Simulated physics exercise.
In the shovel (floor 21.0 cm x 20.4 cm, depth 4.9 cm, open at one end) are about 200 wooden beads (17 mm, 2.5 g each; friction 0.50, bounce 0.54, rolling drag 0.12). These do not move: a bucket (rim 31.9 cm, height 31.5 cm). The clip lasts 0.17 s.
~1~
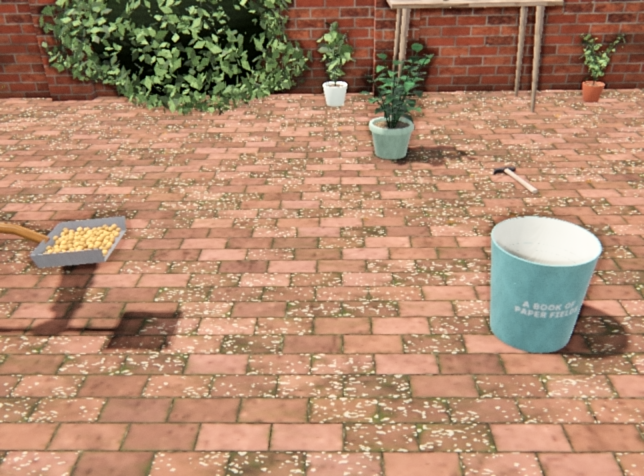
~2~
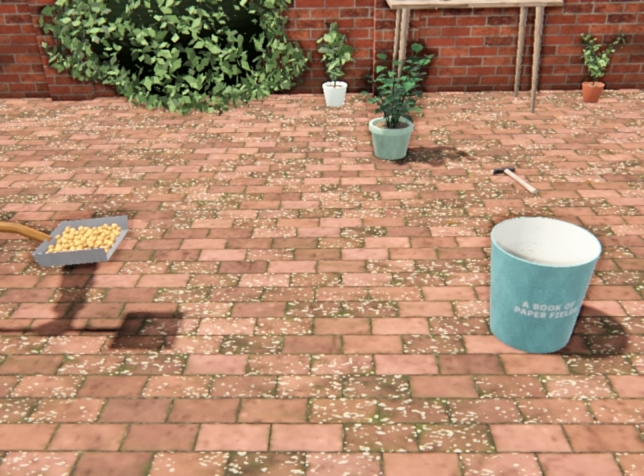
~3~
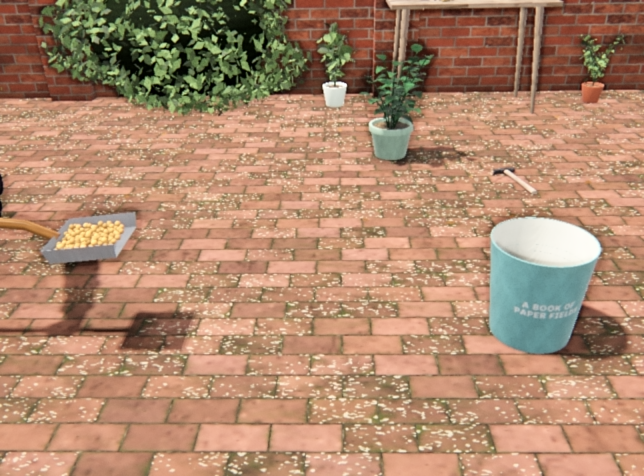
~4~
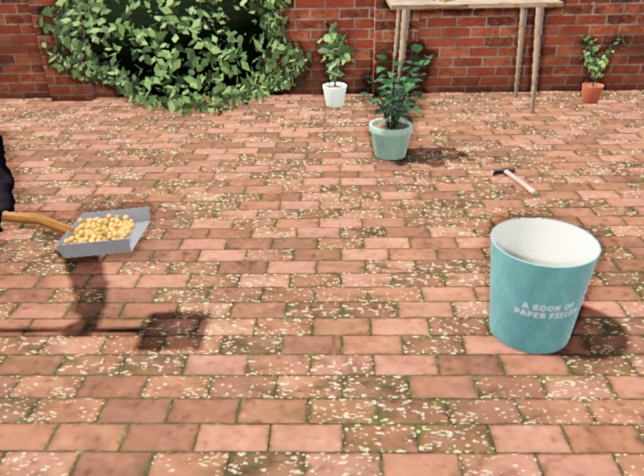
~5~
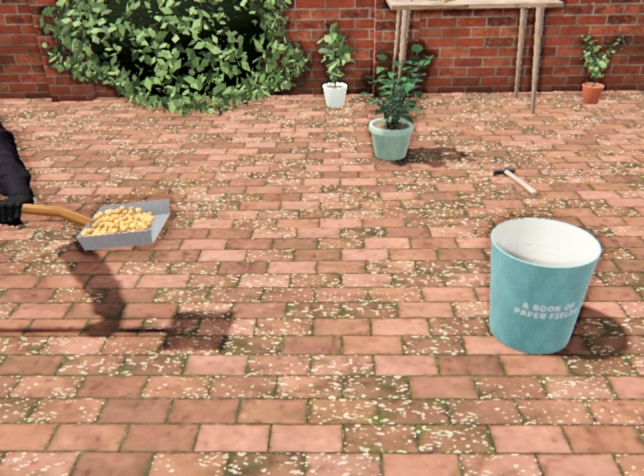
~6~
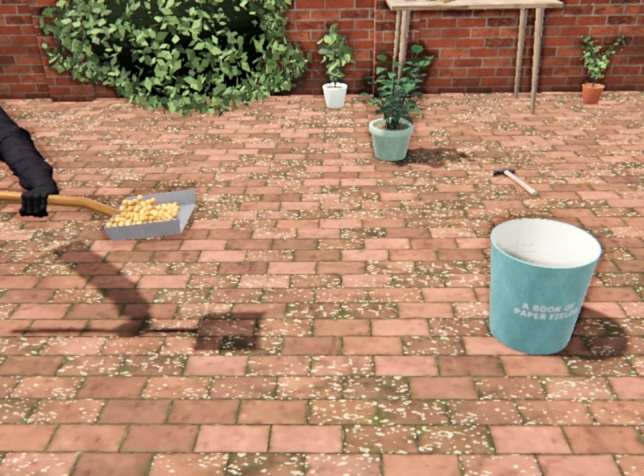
A person in dark sleeves and black gloves came in from the left, carrying a shovel loaded with small yellowish beads slowly rightward over a brick patio, while a teal bucket stood still on the right.
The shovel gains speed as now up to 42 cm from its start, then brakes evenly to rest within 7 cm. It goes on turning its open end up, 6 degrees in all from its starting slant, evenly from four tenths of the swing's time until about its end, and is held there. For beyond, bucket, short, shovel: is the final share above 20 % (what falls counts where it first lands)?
Beyond over, bucket over, short under, shovel under.
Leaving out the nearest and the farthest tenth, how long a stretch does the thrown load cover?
Some 75 cm.
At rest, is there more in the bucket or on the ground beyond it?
More ends in the bucket.
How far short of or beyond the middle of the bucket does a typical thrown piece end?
Some 10 cm beyond it.
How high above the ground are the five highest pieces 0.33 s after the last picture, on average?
About 55 cm.
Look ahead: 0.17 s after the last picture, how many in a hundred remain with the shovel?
Roughly 0 per cent.
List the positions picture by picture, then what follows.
Shovel at (66, 253); tilt 6 degrees; moved 0.0 cm; low side left; open edge at (118, 245); middle of the load at (83, 241); bucket at (545, 239), in the first picture.
Shovel at (69, 252); tilt 6 degrees; moved 1.1 cm; low side left; open edge at (121, 244); middle of the load at (84, 240), in the second picture.
Shovel at (77, 249); tilt 6 degrees; moved 4.3 cm; low side left; open edge at (129, 241); middle of the load at (89, 236), in the third picture.
Shovel at (92, 243); tilt 6 degrees; moved 9.6 cm; low side left; open edge at (143, 235); middle of the load at (97, 231), in the fourth picture.
Shovel at (114, 235); tilt 6 degrees; moved 17.1 cm; low side left; open edge at (164, 228); middle of the load at (117, 223), in the fifth picture.
Shovel at (142, 225); tilt 7 degrees; moved 26.6 cm; low side left; open edge at (191, 218); middle of the load at (143, 214); bucket at (545, 241), in the sixth picture.
Then, 0.10 s after the last picture, tilt 10 degrees; shovel 75 %, in the air 25 %; middle of all pieces near (239, 185).
Then, 0.17 s after the last picture, tilt 11 degrees; in the air 100 %; middle of all pieces near (330, 174).
Then, 0.26 s after the last picture, tilt 11 degrees; in the air 100 %; middle of all pieces near (422, 182).
Then, 0.33 s after the last picture, tilt 11 degrees; in the air 100 %; middle of all pieces near (500, 205).
In the end, beyond 35 %, bucket 65 %, short 0 %, shovel 0 %.
